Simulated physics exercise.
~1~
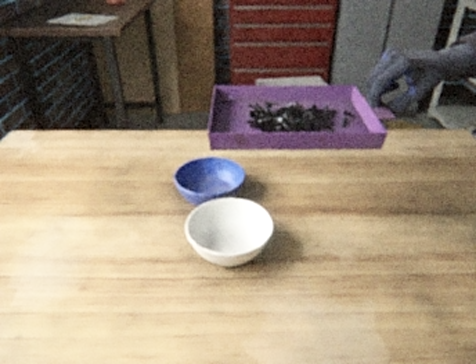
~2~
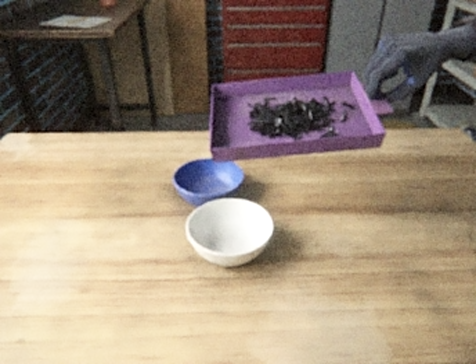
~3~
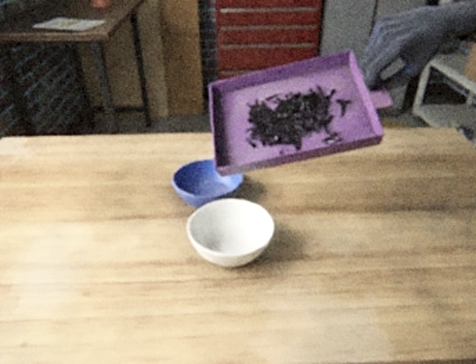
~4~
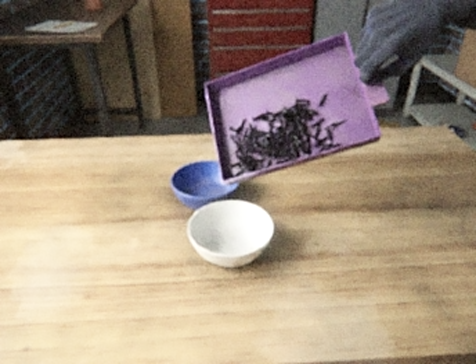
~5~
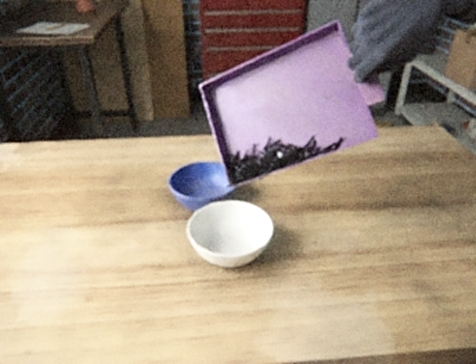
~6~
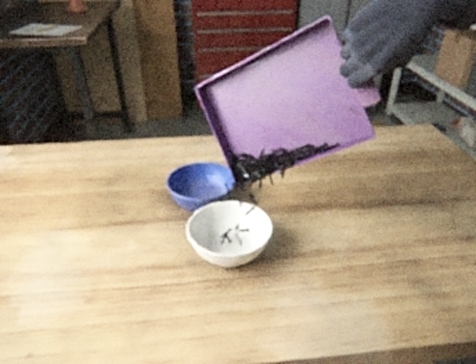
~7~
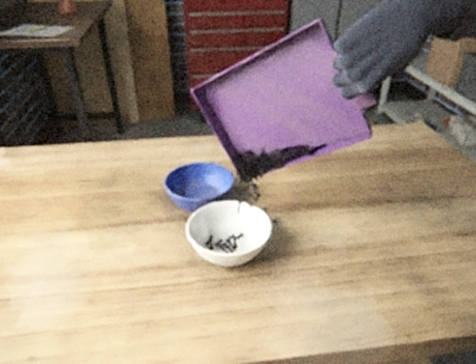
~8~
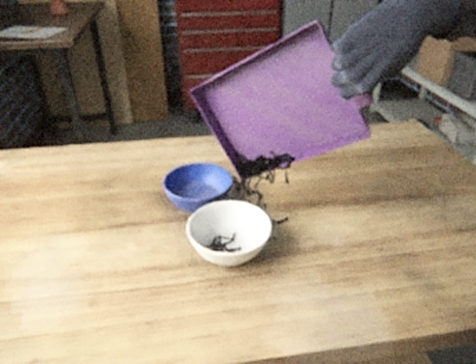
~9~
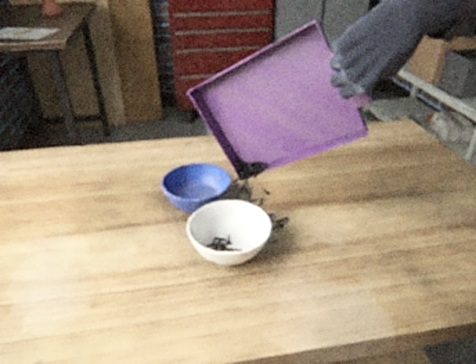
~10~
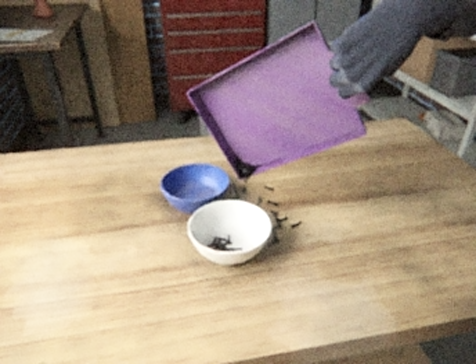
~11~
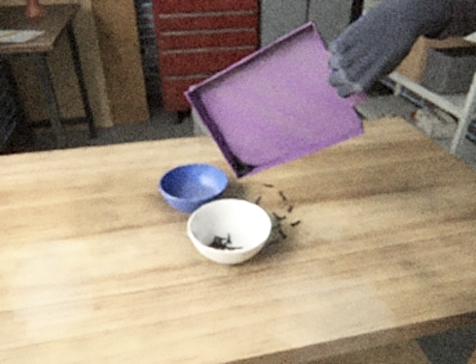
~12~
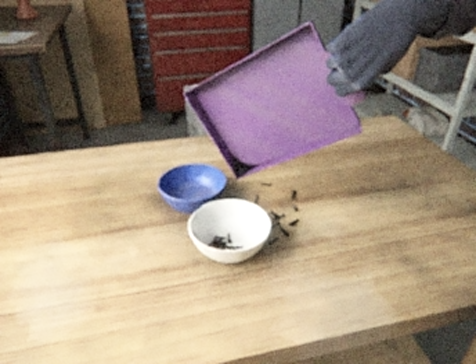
Gloved hand tilting a purple tray of black screws above two bowls, some landing in the white bowl, most spilling outside.
